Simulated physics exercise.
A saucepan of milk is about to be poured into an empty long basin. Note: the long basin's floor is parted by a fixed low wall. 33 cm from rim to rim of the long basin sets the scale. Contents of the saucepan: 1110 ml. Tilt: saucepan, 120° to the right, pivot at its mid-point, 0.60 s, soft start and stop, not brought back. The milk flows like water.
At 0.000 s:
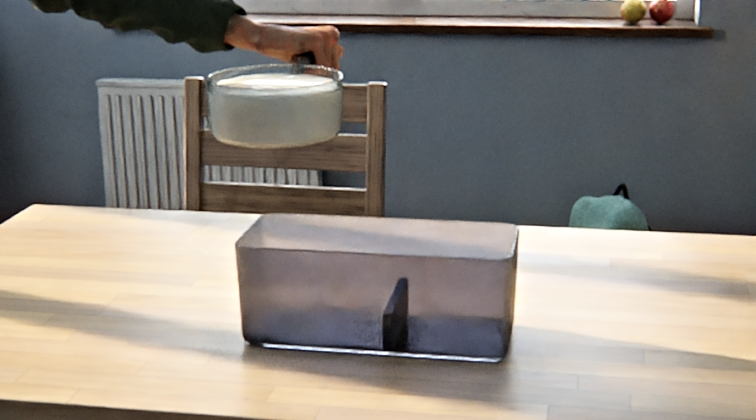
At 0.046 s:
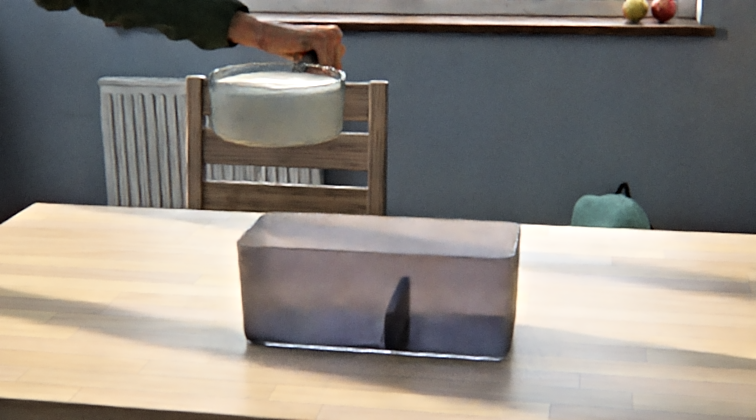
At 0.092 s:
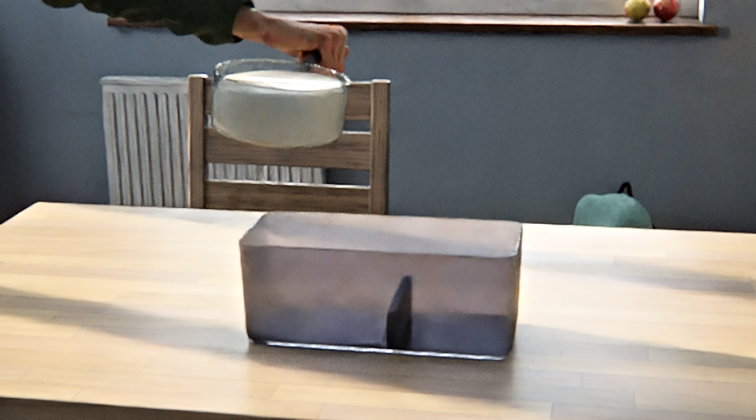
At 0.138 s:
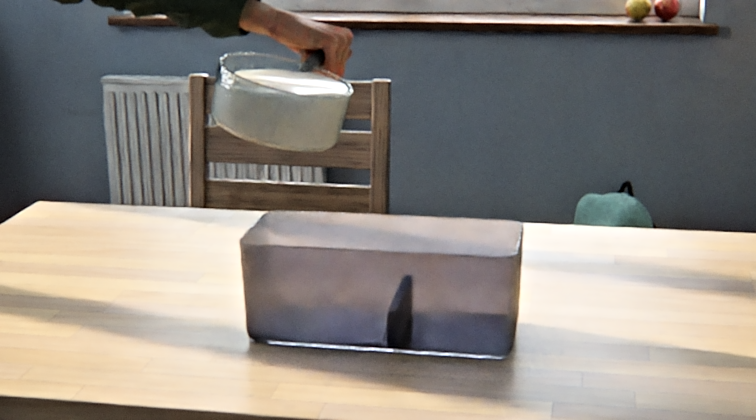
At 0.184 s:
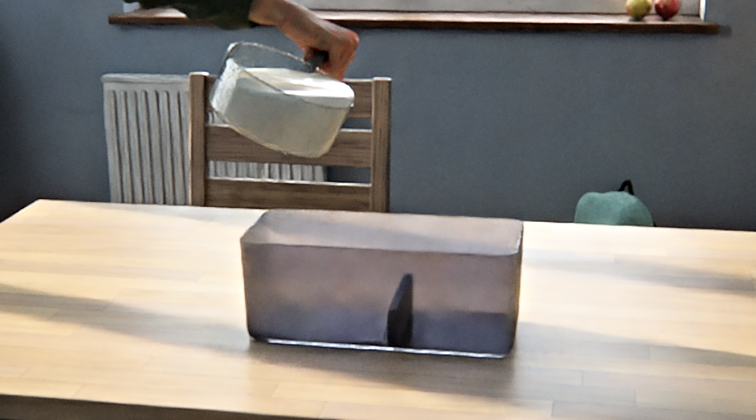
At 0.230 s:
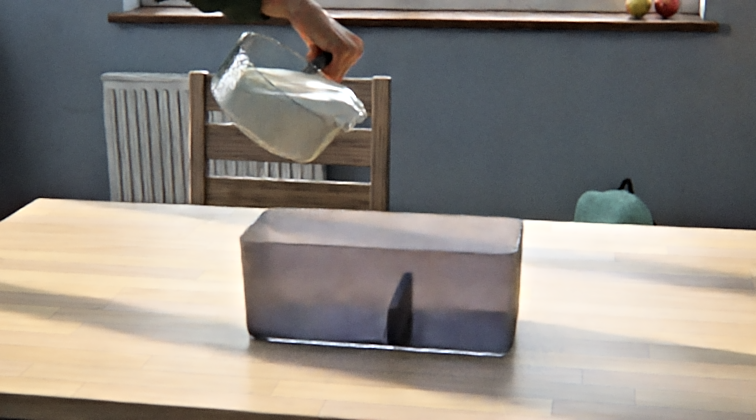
A hand held a glass pan of cloudy, whitish liquid above a long, see-through basin on a wooden table, then tilted it further and further to the right, bringing the liquid to its lower edge.
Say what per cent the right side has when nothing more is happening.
It has about 33 per cent.
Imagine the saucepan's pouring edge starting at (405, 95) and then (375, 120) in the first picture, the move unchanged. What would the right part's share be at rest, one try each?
Try 1: 50 %; try 2: 45 %.
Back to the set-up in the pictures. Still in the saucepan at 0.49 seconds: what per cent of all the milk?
Roughly 10 %.
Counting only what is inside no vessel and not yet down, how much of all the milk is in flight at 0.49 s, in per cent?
Roughly 44 percent.
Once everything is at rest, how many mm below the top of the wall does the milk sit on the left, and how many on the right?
About 22 mm on the left, about 28 mm on the right.
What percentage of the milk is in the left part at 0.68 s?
Around 56 in a hundred.
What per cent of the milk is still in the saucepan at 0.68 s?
About 1 per cent.
By 0.49 s the tilt is 110° and 10 per cent is still to pour, 20 is left of the wall and 26 right of it.
By 0.68 s the tilt is 120° and 1 per cent is still to pour, 55 is left of the wall and 27 right of it.
By 0.88 s the tilt is 120° and 0 per cent is still to pour, 53 is left of the wall and 32 right of it.
By 1.10 s the tilt is 120° and 0 per cent is still to pour, 58 is left of the wall and 33 right of it.
At rest 58 per cent lies left of the wall, 33 right of it and 9 outside.
